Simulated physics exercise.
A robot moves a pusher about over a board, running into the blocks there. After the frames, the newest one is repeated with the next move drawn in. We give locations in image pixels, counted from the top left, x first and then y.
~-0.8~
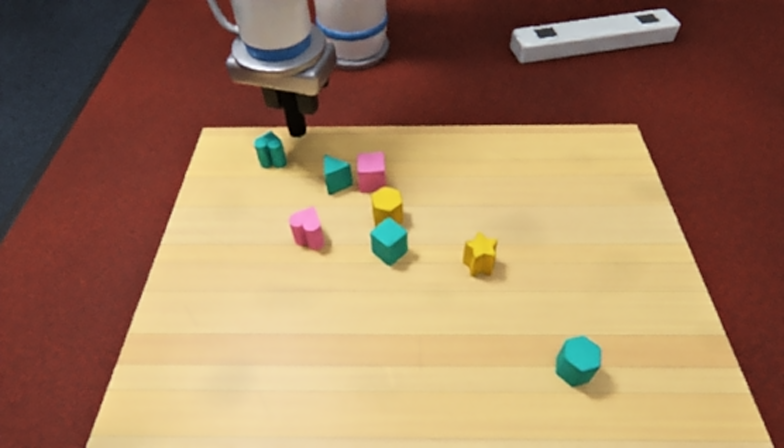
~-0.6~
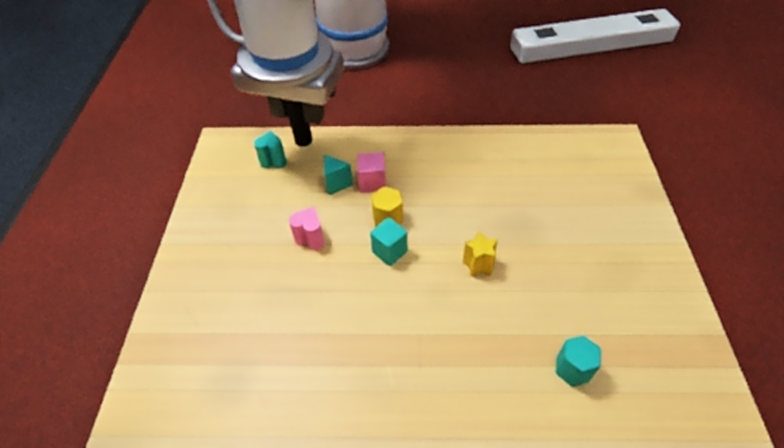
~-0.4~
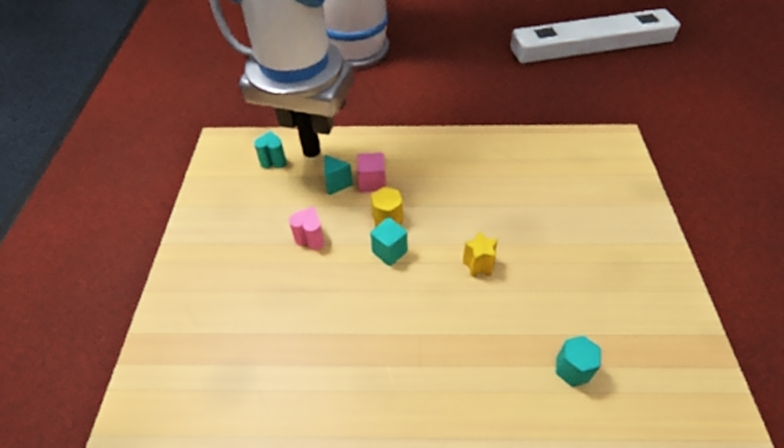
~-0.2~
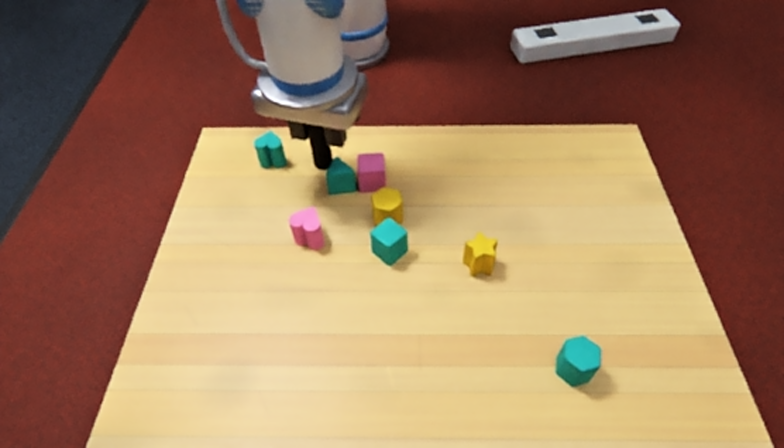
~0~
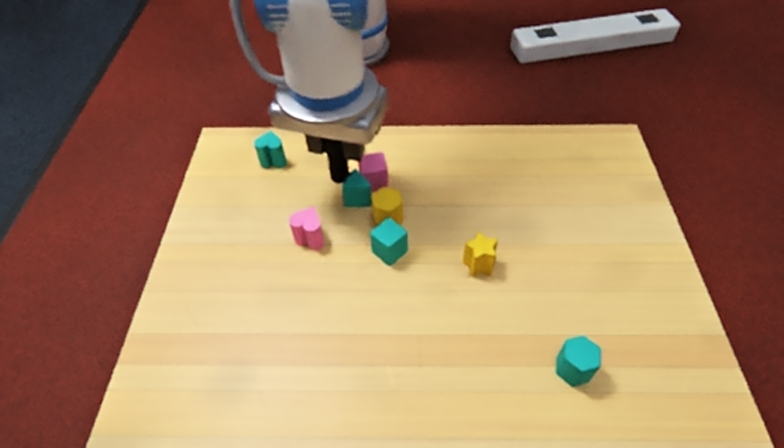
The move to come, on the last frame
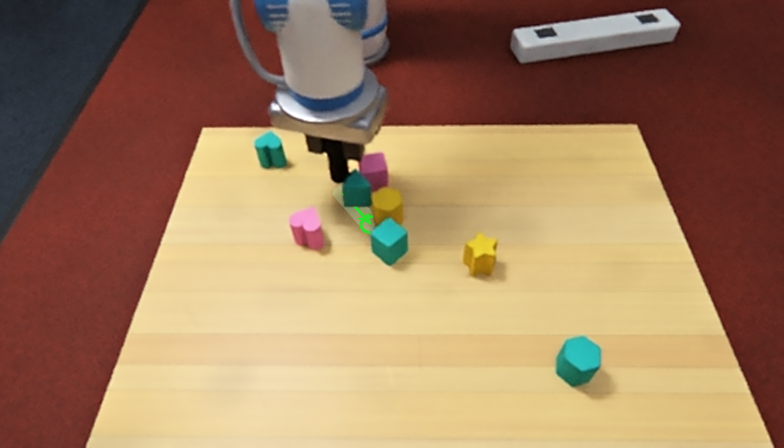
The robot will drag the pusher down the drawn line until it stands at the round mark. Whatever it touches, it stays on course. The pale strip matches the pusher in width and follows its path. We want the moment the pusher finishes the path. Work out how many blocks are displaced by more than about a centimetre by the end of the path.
Total moved: Two.
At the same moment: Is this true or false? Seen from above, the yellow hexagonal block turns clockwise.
The statement is correct.
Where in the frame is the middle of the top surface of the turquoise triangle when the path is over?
Put as a pixel place, it's (382, 191).
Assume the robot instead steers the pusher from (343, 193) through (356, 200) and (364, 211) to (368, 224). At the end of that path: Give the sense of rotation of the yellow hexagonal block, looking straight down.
Overhead view: Clockwise.
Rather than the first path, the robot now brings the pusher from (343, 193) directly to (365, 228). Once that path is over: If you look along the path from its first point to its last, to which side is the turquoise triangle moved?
Facing the way the path runs, start to end, you'll find the turquoise triangle has shifted left.
The line goes from (343, 193) to (371, 225).
On the path given first. Halfway along, pusher (355, 193); turquoise triangle (375, 189), turned 35° anticlockwise; yellow hexagonal block (397, 201), turned 25° clockwise.
At the end, pusher (370, 209); turquoise triangle (382, 191), turned 60° anticlockwise; pink four-sided block unmoved; yellow hexagonal block (401, 202), turned 40° clockwise.
